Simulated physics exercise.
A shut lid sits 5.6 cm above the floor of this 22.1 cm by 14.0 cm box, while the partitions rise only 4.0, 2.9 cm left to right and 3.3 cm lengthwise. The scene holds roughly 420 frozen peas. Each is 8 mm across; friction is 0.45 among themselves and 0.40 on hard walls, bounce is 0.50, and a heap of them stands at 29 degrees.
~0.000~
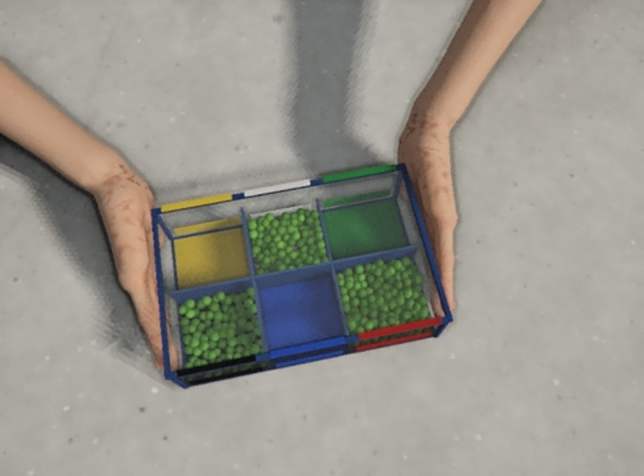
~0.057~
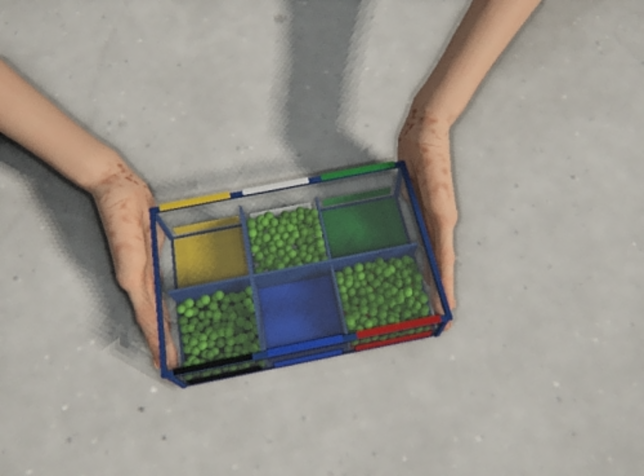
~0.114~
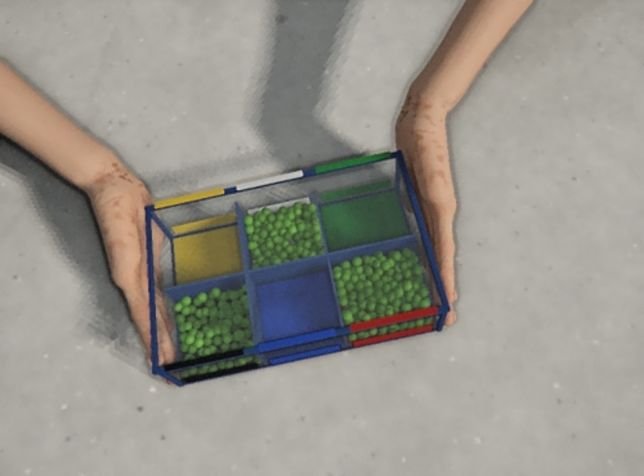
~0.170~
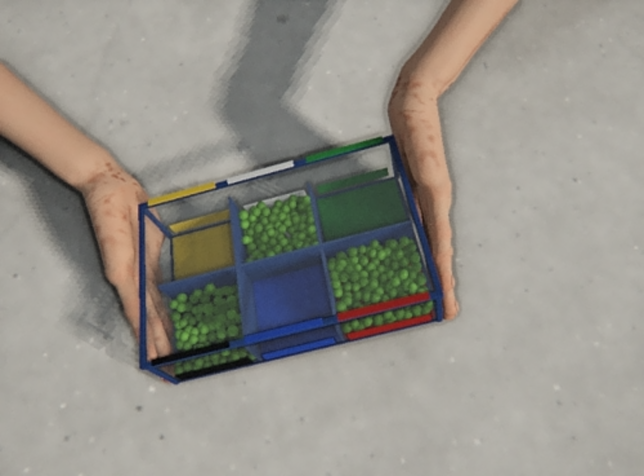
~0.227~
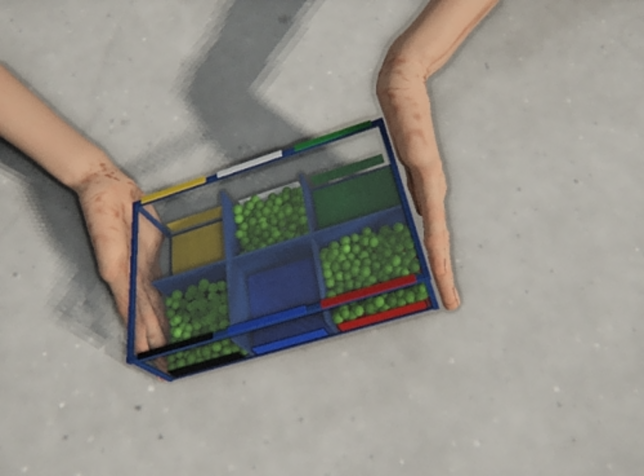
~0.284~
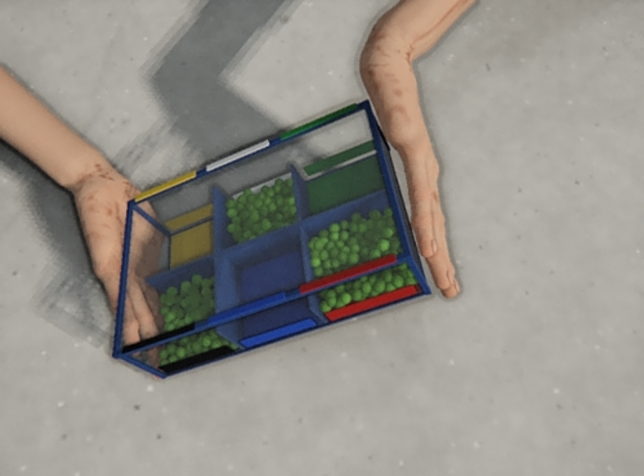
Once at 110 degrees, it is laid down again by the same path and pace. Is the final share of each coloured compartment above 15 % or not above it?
Red - not above; blue - not above; green - not above; yellow - above; white - above; black - above.
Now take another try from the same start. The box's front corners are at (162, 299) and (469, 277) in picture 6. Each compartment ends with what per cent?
Red 15, blue 0, green 50, yellow 5, white 30, black 0.
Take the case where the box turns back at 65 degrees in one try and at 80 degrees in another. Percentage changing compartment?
I'd put them near 20 and 35 percent in that order.
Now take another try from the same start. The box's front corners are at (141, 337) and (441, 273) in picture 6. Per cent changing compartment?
That gives some 65 per cent.
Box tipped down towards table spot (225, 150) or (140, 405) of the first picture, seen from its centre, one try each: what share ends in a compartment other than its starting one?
Around 65 % for the first direction, around 60 % for the second.
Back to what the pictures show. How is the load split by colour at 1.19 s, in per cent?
Shares - red: 5, blue: 5, green: 0, yellow: 25, white: 40, black: 20.
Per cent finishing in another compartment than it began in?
I'd put it at about 55 per cent.
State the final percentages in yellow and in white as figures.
The yellow one gets 40 per cent and the white one 40 per cent.
After 1.19 s, tilt 109 degrees; red 5 %, blue 5 %, yellow 25 %, white 40 %, black 20 %.
Then, at 1.79 s, tilt 47 degrees; yellow 40 %, white 40 %, black 20 %.
After 2.44 s, tilt 0 degrees; yellow 40 %, white 40 %, black 20 %.
In the end, at 3.3 s, red 0 %, blue 0 %, green 0 %, yellow 40 %, white 40 %, black 20 %.
